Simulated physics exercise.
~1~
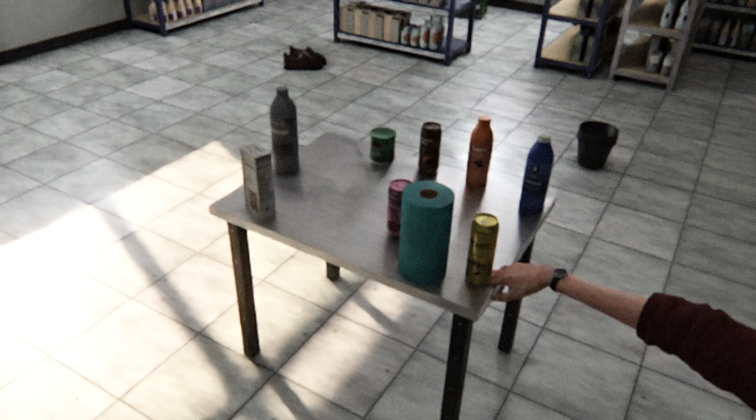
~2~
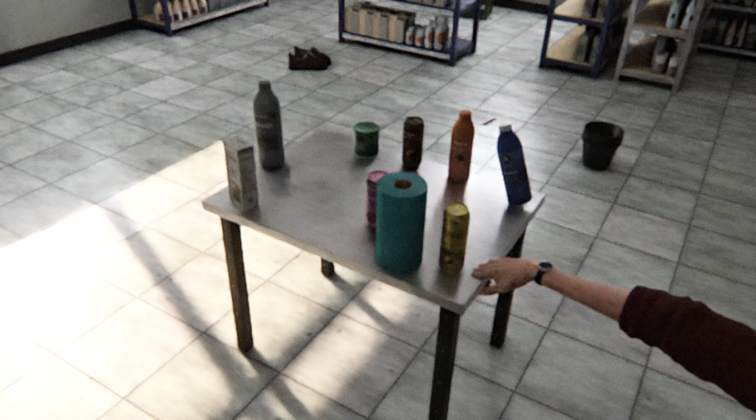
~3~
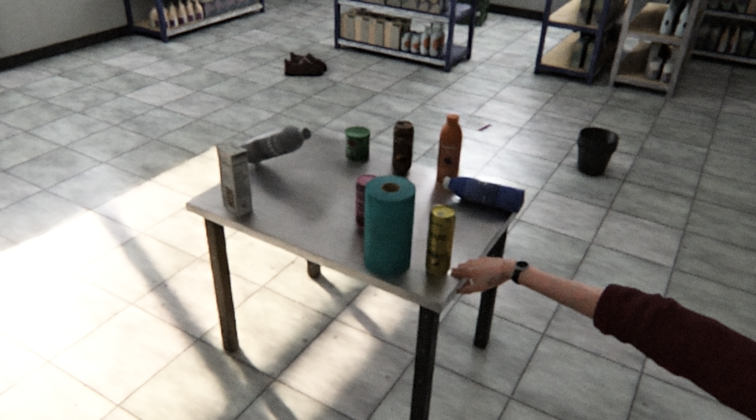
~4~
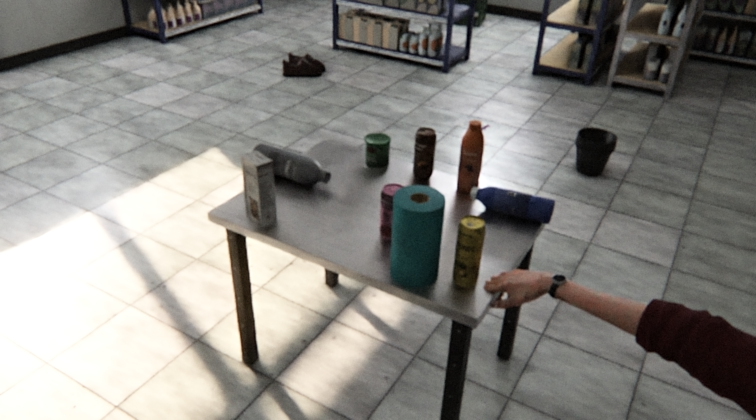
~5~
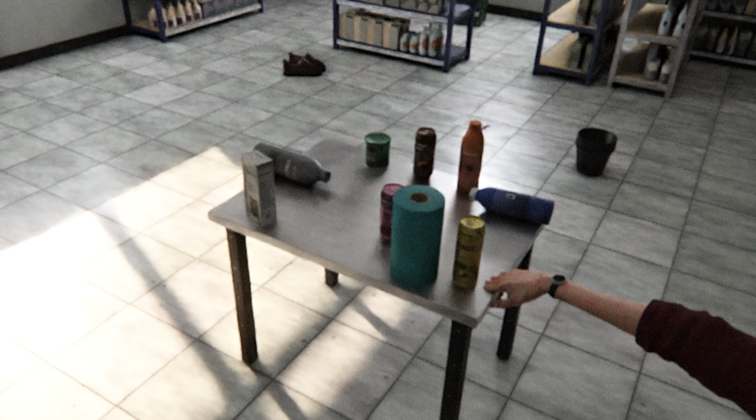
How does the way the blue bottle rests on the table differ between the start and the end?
At the start the blue bottle stands upright, and by the end it is lying on its side on the table.
